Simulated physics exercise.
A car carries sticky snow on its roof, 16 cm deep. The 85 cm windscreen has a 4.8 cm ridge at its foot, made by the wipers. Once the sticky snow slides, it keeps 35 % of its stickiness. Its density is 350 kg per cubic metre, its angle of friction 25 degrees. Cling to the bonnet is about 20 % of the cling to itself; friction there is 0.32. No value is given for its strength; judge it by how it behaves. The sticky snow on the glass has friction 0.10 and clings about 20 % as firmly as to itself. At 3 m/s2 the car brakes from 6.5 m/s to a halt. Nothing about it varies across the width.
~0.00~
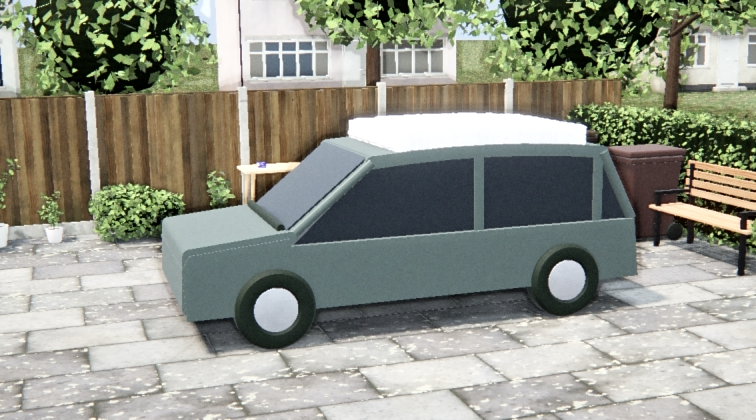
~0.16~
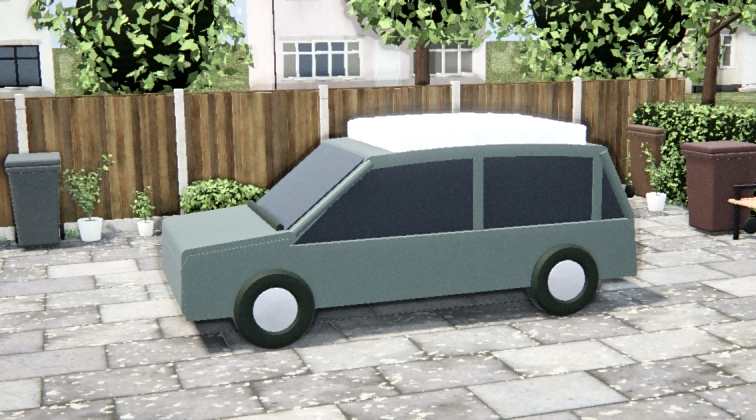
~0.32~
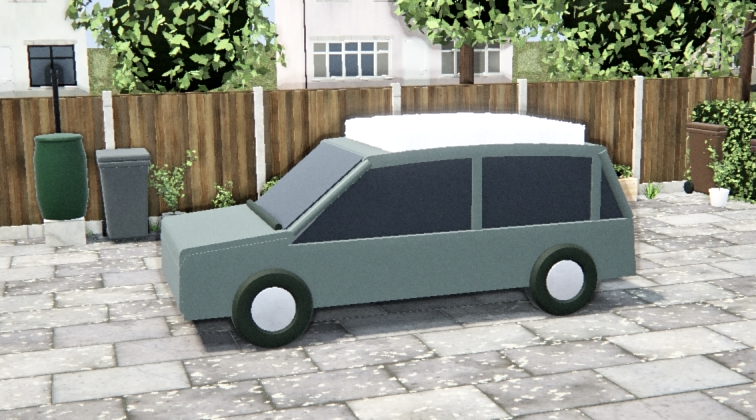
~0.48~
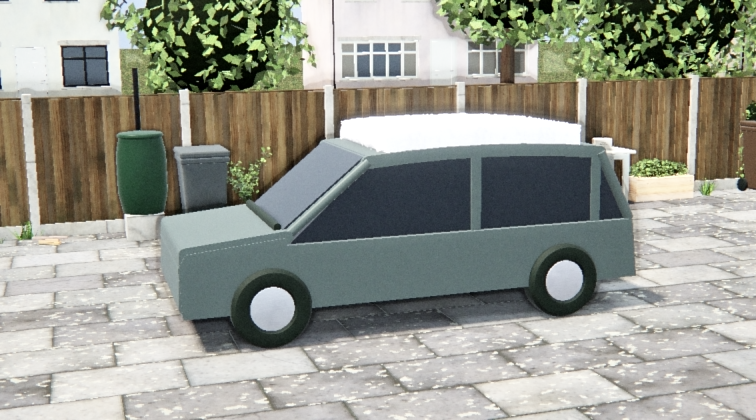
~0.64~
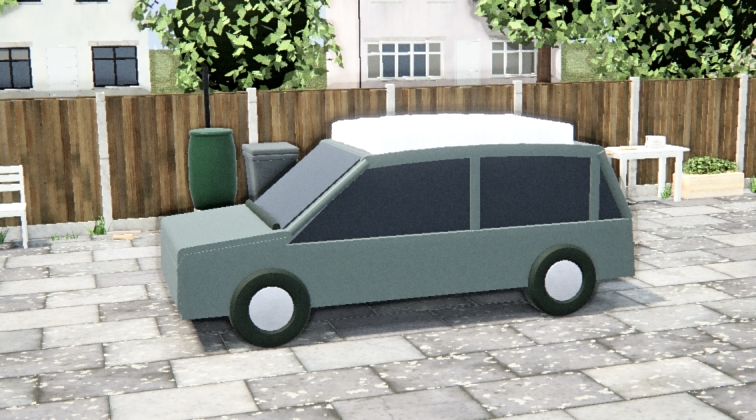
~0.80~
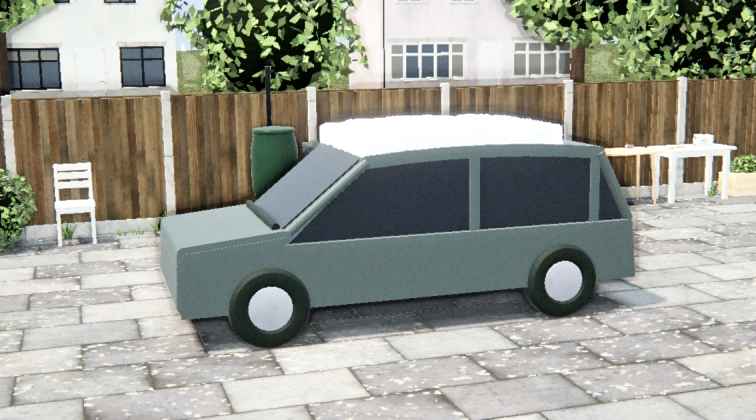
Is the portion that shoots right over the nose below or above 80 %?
The result is higher than 80 %.
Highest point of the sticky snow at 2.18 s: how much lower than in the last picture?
Roughly 45 cm.
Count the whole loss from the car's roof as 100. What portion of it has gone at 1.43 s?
60 per cent.
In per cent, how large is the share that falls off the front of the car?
Close to 90 in a hundred.
After 1.43 s, 45 % of the snow is on the roof, 38 % on the glass, 18 % on the bonnet and none has gone off the nose.
After 2.18 s, none of the snow is on the roof, 3 % on the glass, 43 % on the bonnet and 54 % has gone off the nose.
After 2.92 s, none of the snow is on the roof, 3 % on the glass, 5 % on the bonnet and 92 % has gone off the nose.
After 3.67 s, none of the snow is on the roof, 3 % on the glass, 5 % on the bonnet and 92 % has gone off the nose.
After 3.77 s, at the end, none of the snow is on the roof, 3 % on the glass, 5 % on the bonnet and 92 % has gone off the nose.
